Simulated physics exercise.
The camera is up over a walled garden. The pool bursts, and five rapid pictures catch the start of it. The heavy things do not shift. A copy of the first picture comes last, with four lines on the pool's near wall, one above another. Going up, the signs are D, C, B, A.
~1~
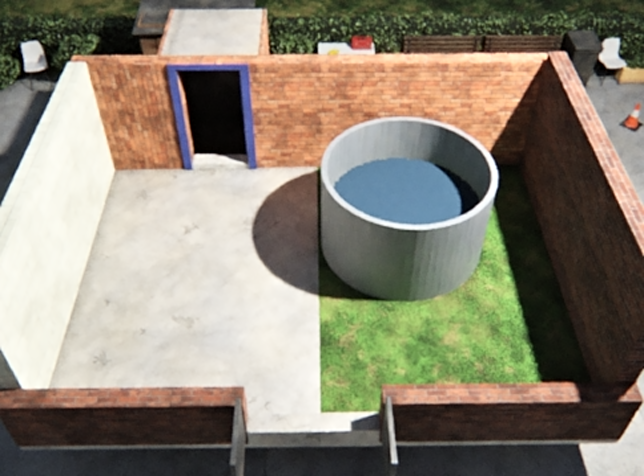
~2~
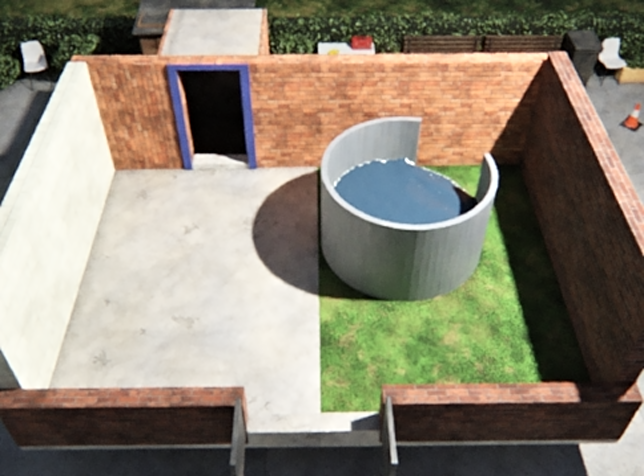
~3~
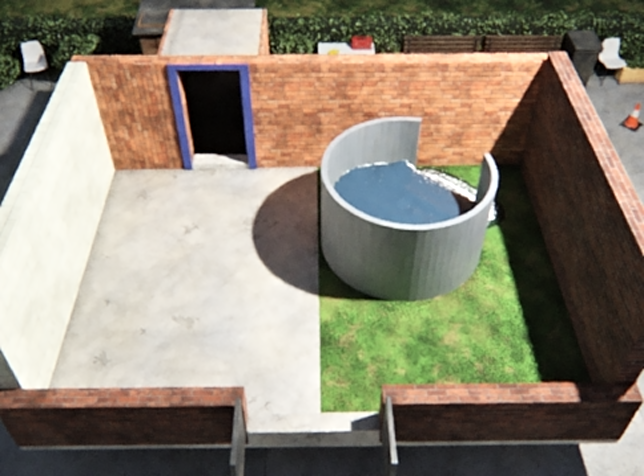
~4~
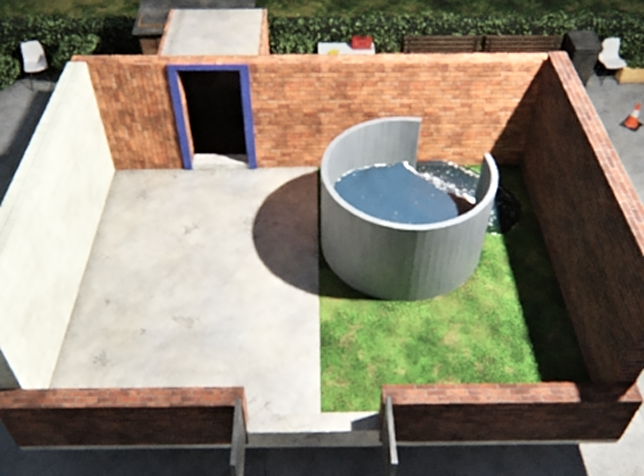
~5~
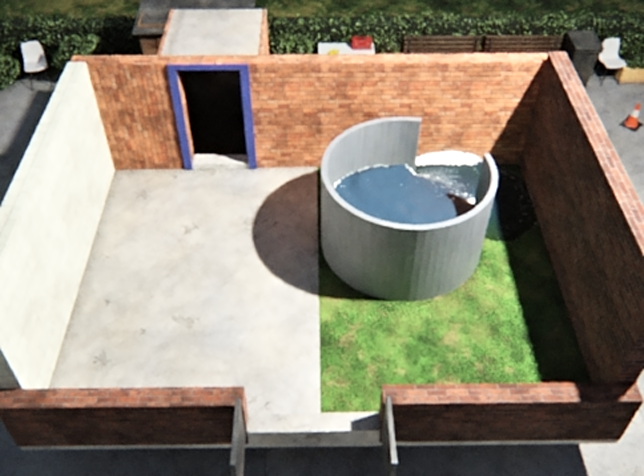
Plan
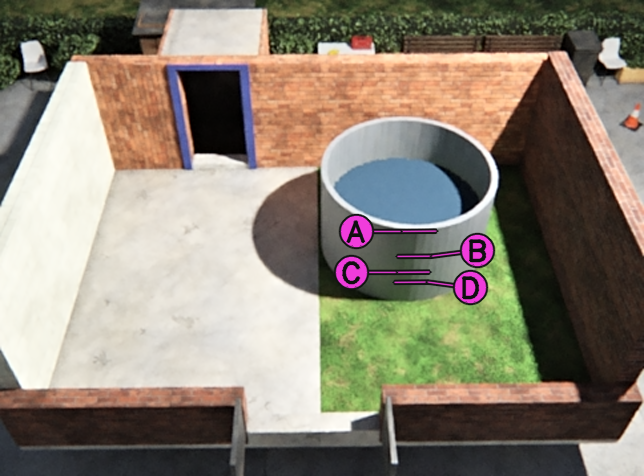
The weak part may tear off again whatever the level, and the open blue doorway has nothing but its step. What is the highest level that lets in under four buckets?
The answer is level B.
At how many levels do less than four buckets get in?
Three of them.
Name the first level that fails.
The answer is A.
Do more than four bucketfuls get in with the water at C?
No.
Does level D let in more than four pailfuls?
No.
On the marked copy, A at (418, 231); B at (414, 256); C at (412, 272); D at (411, 282); from the bottom up D, C, B, A.
With A, about 11 bucketfuls get in.
With B, a splash gets over, under a bucket.
With C, nothing gets over.
With D, nothing gets over.
